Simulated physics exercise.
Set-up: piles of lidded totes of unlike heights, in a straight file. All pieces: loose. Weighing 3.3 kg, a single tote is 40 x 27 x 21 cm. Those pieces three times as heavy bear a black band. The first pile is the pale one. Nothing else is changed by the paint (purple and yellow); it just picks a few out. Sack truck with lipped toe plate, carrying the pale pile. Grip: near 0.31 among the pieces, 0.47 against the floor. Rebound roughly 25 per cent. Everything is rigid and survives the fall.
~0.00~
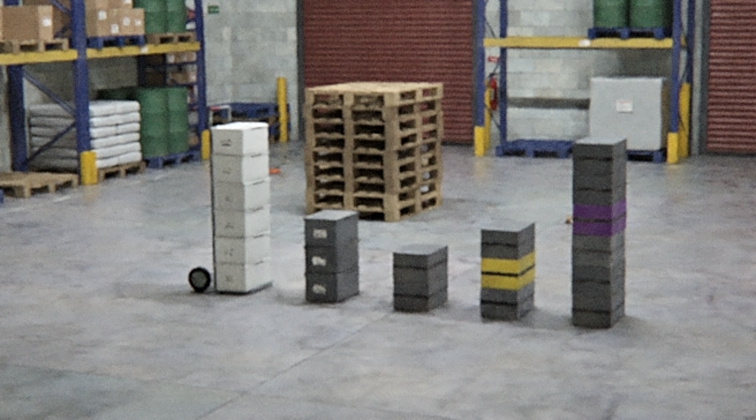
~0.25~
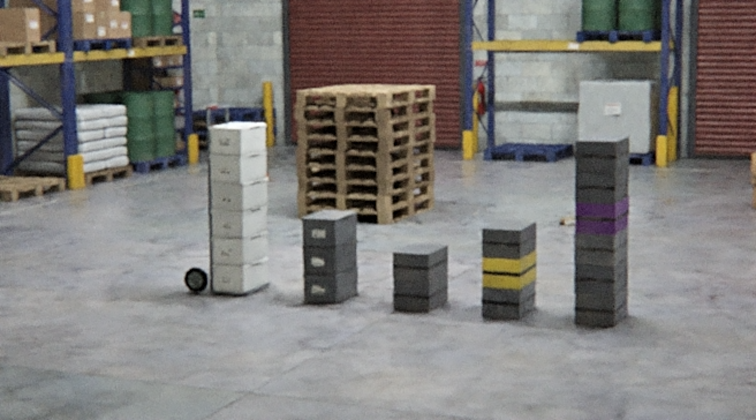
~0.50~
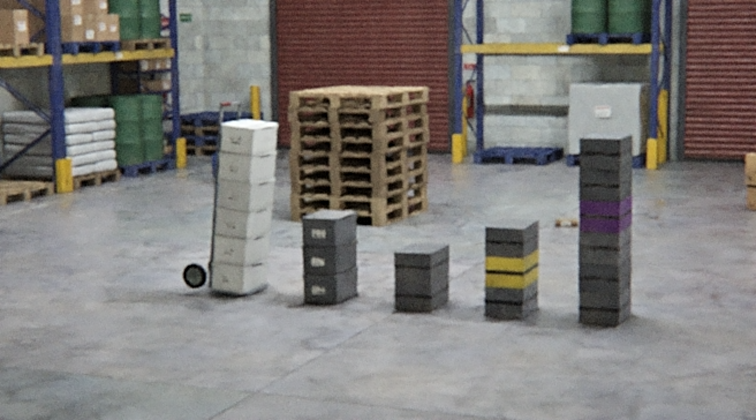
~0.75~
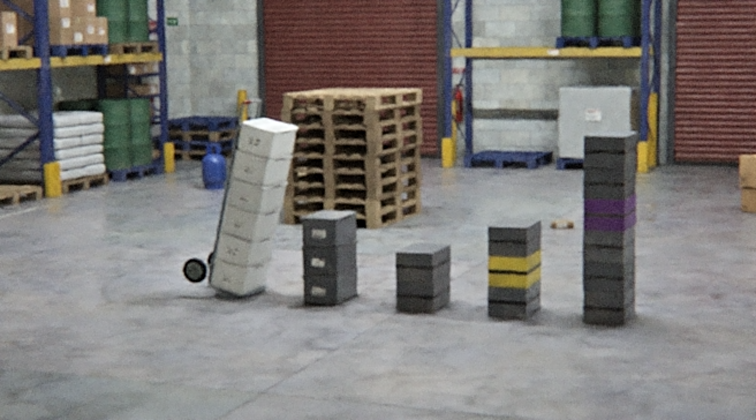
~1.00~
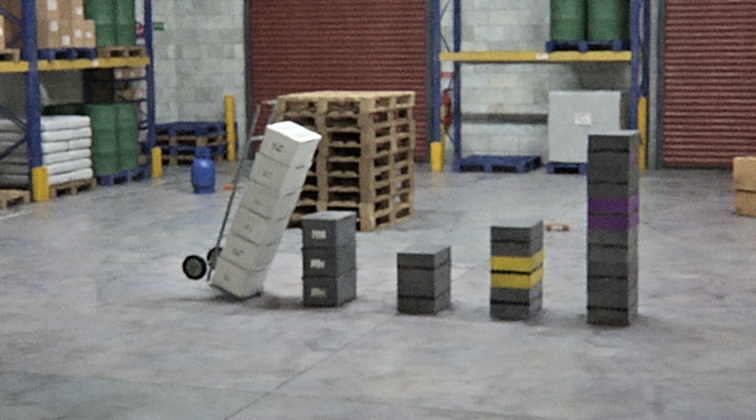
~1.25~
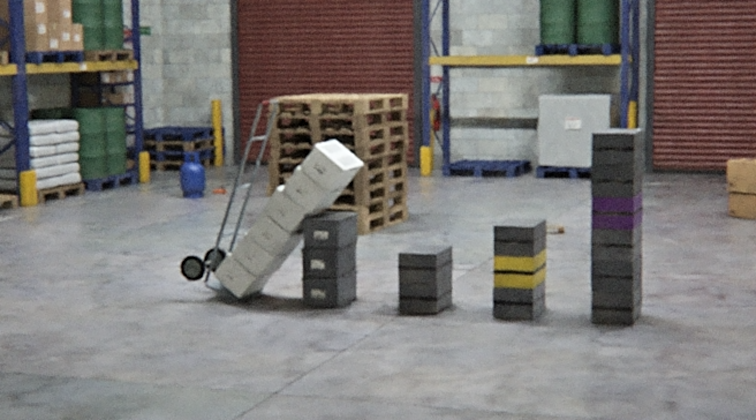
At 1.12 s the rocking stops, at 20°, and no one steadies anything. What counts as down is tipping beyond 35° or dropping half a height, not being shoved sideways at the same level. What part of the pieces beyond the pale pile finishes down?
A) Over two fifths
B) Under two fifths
Under two fifths.
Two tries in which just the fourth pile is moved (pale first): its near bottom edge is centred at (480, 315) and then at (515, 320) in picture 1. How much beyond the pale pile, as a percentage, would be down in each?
The first try gives 10 per cent, the second 10 per cent.
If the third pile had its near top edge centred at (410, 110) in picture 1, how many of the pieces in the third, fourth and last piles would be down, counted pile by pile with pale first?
Counts down - third: 0; fourth: 0; last: 0.
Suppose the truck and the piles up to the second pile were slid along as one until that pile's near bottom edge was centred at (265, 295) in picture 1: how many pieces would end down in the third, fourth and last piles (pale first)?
Third 0, fourth 0, last 0.
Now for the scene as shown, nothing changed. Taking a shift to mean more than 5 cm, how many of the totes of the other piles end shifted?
The number is 2.
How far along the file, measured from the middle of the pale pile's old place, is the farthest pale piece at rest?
Roughly 190 cm.
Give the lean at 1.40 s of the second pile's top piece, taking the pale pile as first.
That piece is at some 0°.
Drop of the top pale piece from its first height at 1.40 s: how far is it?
Some 40 centimetres.
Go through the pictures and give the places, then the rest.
In the first picture (we follow the side turned to the camera; the camera moves round a little), truck frame (211, 146) 0° forward; yellow tote (499, 274); purple tote (592, 221); no other piece has moved.
Truck frame (209, 145) 1° forward; purple tote (595, 219), in the second picture.
Truck frame (219, 142) 6° forward, top of the pale pile leaning 6°; purple tote (599, 217); no other piece has moved, in the third picture.
Truck frame (236, 140) 13° forward, top of the pale pile leaning 14°; purple tote (604, 215); no other piece has moved, in the fourth picture.
Truck frame (249, 140) 19° forward, top of the pale pile leaning 23°; purple tote (608, 215); no other piece has moved, in the fifth picture.
Truck frame (250, 140) 20° forward, top of the pale pile leaning 38°; purple tote (612, 214); yellow tote (513, 272); no other piece has moved, in the sixth picture.
Around 1.40 s, 6 of the pale pile down; none of the 14 other totes down, 1 disturbed.
Around 1.78 s, 6 of the pale pile down; none of the 14 other totes down, 2 disturbed.
Around 2.26 s, 5 of the pale pile down; 2 of the 14 other totes down.
Finally (3.1 s), 5 of the pale pile down; 2 of the 14 other totes down; purple tote unmoved; yellow tote unmoved. That is 14 per cent. Seen by the last camera, middles, purple tote near (617, 210), yellow tote near (521, 268).
